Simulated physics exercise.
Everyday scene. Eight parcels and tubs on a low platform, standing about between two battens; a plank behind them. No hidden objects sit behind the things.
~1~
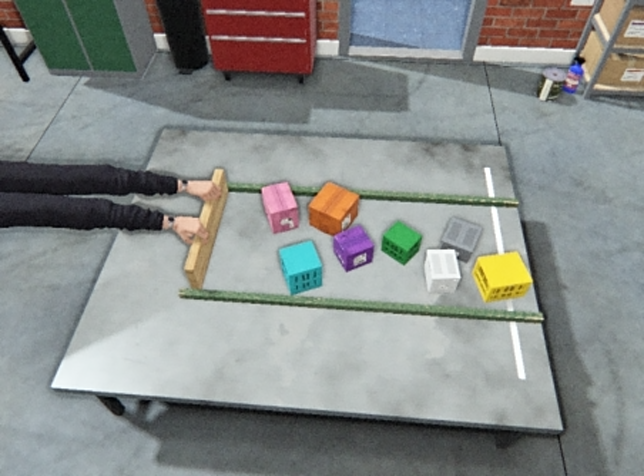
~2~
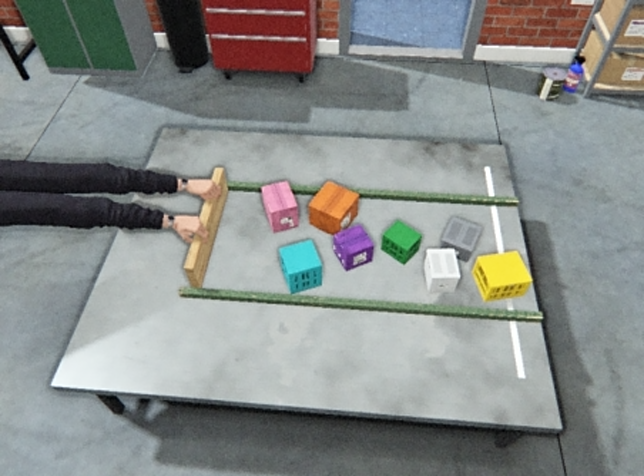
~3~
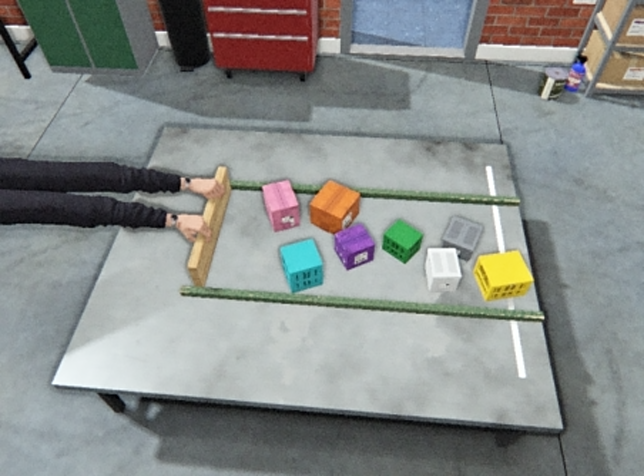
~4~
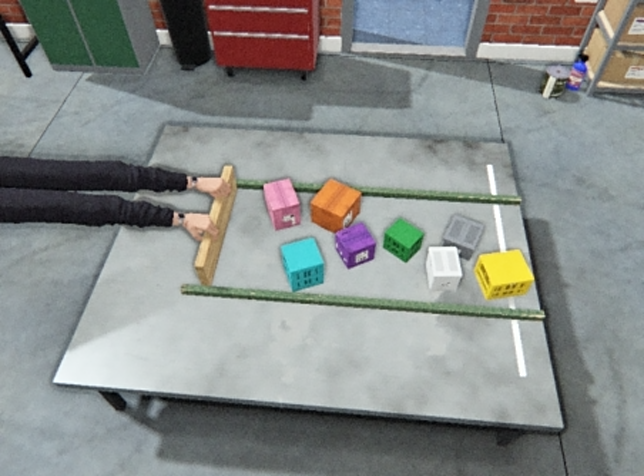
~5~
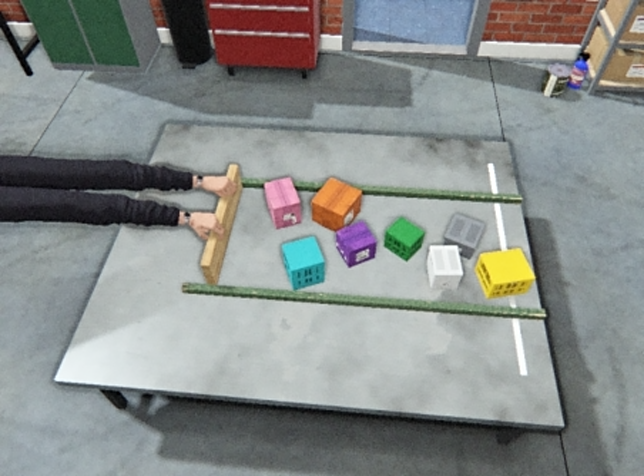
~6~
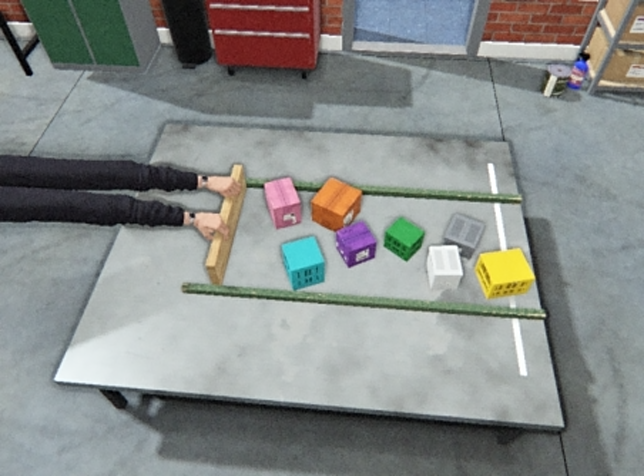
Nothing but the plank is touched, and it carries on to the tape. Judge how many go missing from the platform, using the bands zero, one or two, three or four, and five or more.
When it halts, more than four of them have come off.
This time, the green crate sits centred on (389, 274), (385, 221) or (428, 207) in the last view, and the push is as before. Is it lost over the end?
Well, one by one, it ends up down, ends up down and ends up down.
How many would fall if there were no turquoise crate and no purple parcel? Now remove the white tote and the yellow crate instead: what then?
Tally per try: 3 / 3.
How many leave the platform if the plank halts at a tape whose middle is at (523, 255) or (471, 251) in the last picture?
It would be 8 and 2.
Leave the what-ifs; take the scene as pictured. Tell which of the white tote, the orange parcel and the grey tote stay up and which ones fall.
The white tote drops away; the orange parcel drops away; the grey tote drops away.
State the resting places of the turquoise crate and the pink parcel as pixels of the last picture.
Reading them off: First (534, 286); then (519, 222).
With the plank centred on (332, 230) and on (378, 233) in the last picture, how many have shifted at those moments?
So far 3, and 5 at the second.
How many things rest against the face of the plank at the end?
My count gives 3.
A little later, none off yet; yellow crate at rest near (504, 274); grey tote at rest near (463, 237); white tote at rest near (443, 269).
Next, none off yet; yellow crate shifted about its own width near (543, 282); grey tote shifted well along near (531, 241); white tote shifted well along near (507, 278).
When it is over, the number that fall off is five or more; down, orange parcel, green crate, white tote, grey tote and yellow crate.
